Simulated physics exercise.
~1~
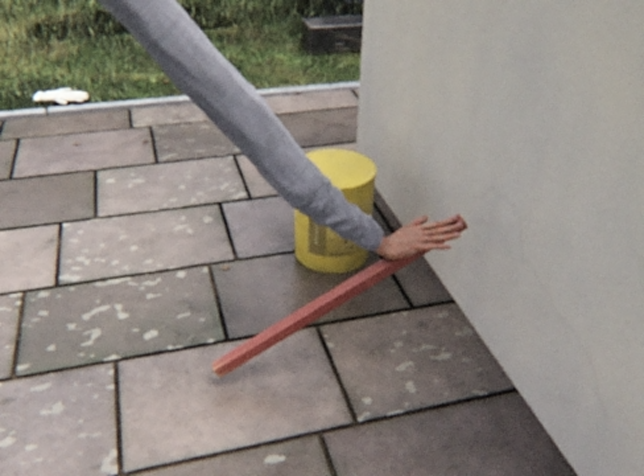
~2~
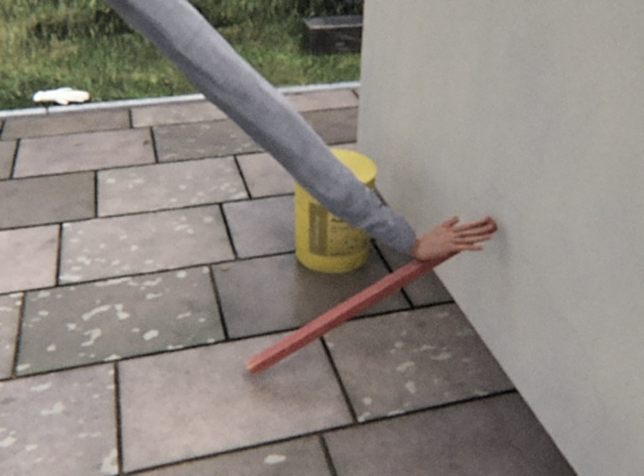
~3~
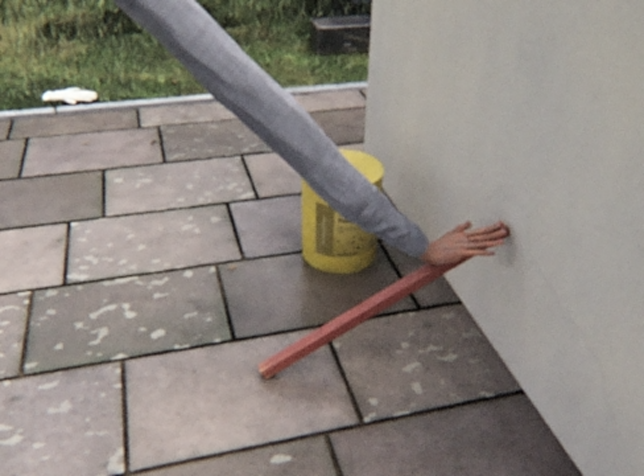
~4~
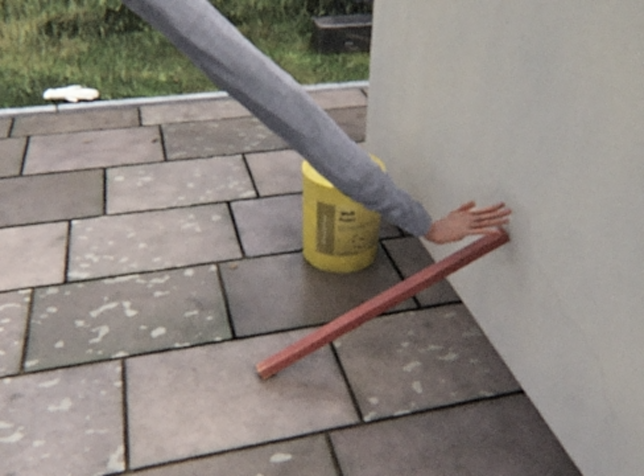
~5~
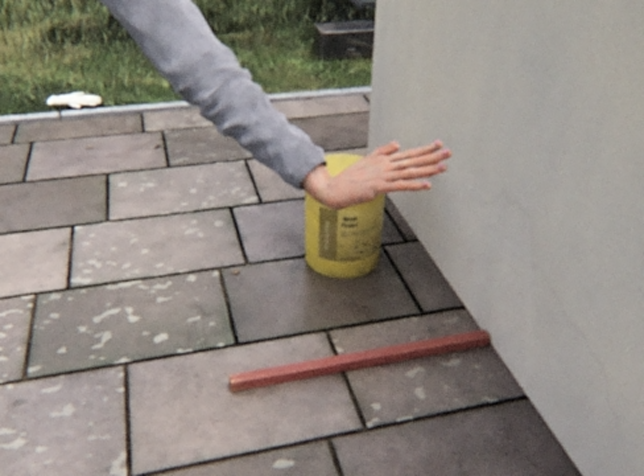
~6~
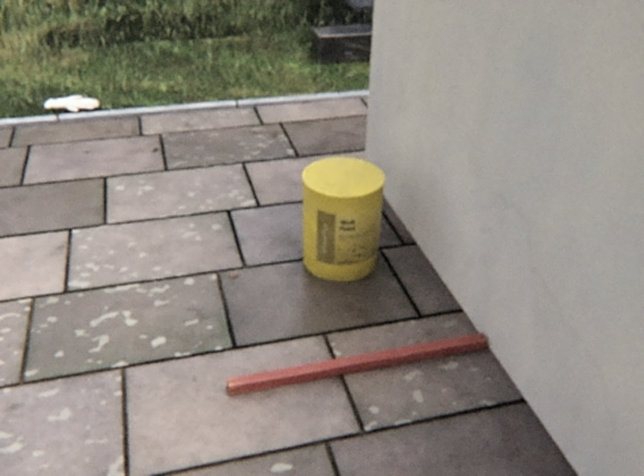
Red pole being leant against a pale wall by a hand, then slipping down to lie on the paving beside a yellow pail.
